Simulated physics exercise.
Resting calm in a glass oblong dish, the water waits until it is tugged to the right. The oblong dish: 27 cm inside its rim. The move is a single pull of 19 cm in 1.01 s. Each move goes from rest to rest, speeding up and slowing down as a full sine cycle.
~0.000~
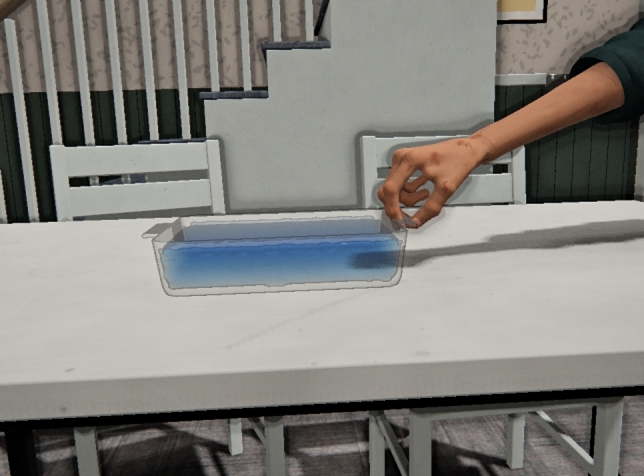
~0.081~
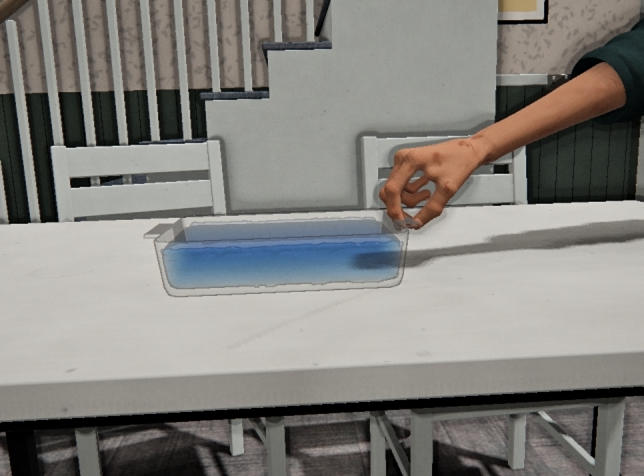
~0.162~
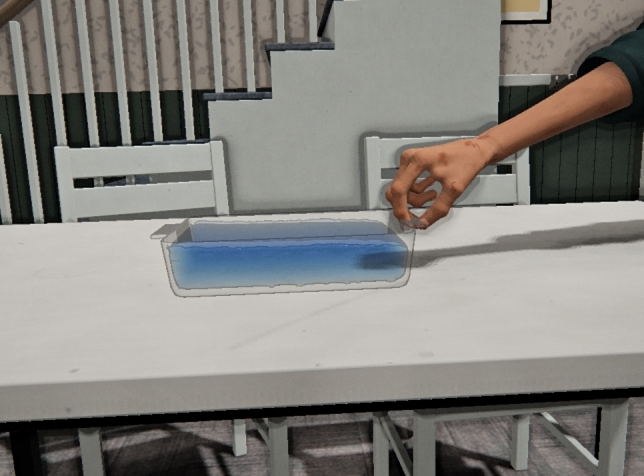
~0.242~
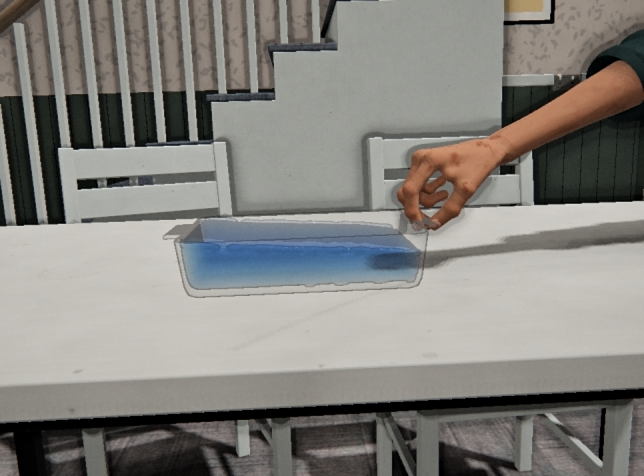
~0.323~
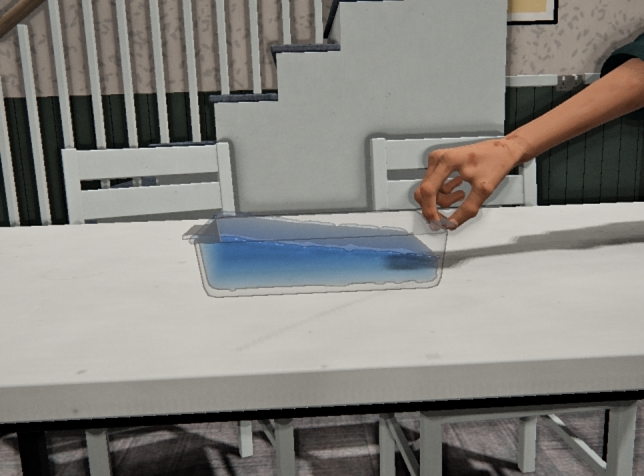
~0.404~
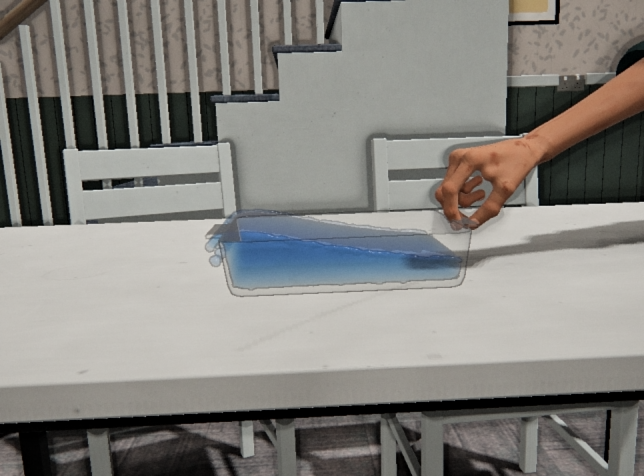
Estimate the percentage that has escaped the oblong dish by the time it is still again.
I would say close to 20 per cent has escaped.
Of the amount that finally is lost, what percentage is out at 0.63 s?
10 per cent or so.
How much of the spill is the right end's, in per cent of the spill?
Near 70 in a hundred.
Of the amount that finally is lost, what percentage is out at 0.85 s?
It's close to 40 percent at that time.
After 0.63 s it has gone 14 cm; 3 per cent is out over the left end and 0 over the right.
After 0.85 s it has gone 19 cm; 3 per cent is out over the left end and 6 over the right.
After 1.08 s it has gone 19 cm; 3 per cent is out over the left end and 11 over the right.
After 1.30 s it has gone 19 cm; 6 per cent is out over the left end and 11 over the right.
In the end 20 per cent is out in all, 7 of it over the left end.
